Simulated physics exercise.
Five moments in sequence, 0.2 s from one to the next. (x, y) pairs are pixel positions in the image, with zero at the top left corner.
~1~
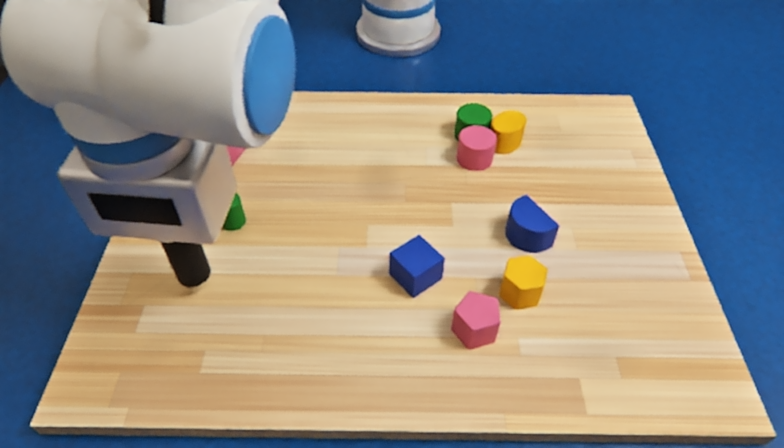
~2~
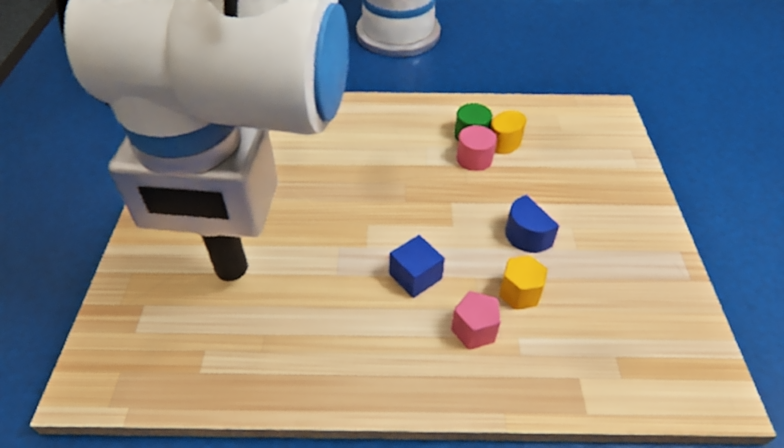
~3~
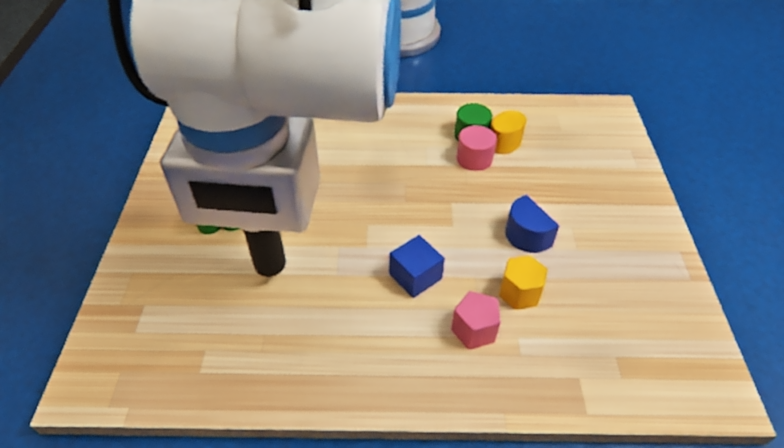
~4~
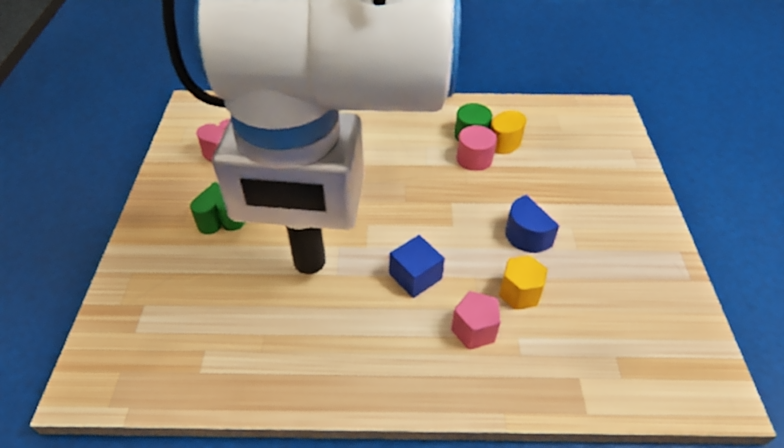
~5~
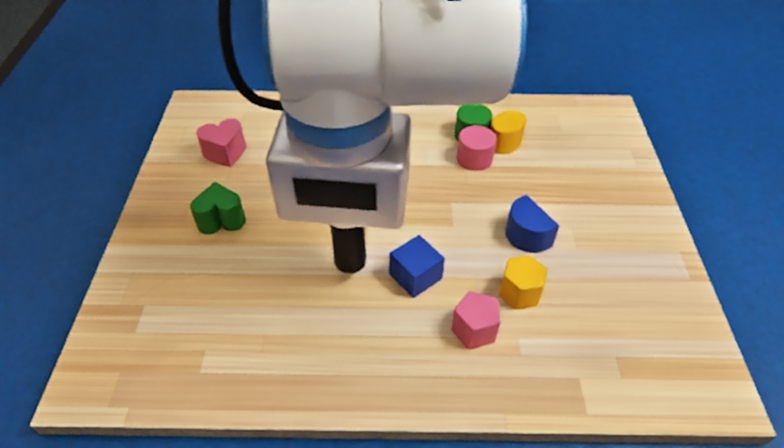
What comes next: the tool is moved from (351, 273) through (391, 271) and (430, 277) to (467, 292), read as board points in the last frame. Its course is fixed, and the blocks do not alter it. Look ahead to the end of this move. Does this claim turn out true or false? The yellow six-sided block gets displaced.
My answer: True.
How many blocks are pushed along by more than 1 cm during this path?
It's going to be two.
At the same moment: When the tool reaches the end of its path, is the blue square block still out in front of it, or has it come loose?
My answer is that the blue square block is still ahead.
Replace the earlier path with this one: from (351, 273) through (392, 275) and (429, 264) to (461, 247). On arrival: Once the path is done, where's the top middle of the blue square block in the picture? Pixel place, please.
At (478, 256).
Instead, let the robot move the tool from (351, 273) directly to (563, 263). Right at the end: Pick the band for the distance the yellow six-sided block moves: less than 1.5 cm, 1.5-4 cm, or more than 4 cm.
Offset: Above 4 cm.
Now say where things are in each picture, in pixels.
Tool tip (194, 274); block tops, blue square block (417, 255); pink pentagon (479, 310); yellow six-sided block (526, 271), in the first picture.
Tool (232, 269); blocks unchanged, in the second picture.
Tool (270, 264); blocks unchanged, in the third picture.
Tool (310, 262); blocks unchanged, in the fourth picture.
Tool (350, 261); blue square block (417, 255); pink pentagon (479, 310); yellow six-sided block (526, 271), in the fifth picture.
On the path given first. One third of the way, tool (392, 259); blue square block (436, 256).
Two thirds of the way, tool (431, 266); blue square block (477, 263).
At the end, tool (469, 281); blue square block (514, 267), turned 25° anticlockwise; pink pentagon in place; yellow six-sided block (558, 275), turned 15° clockwise.
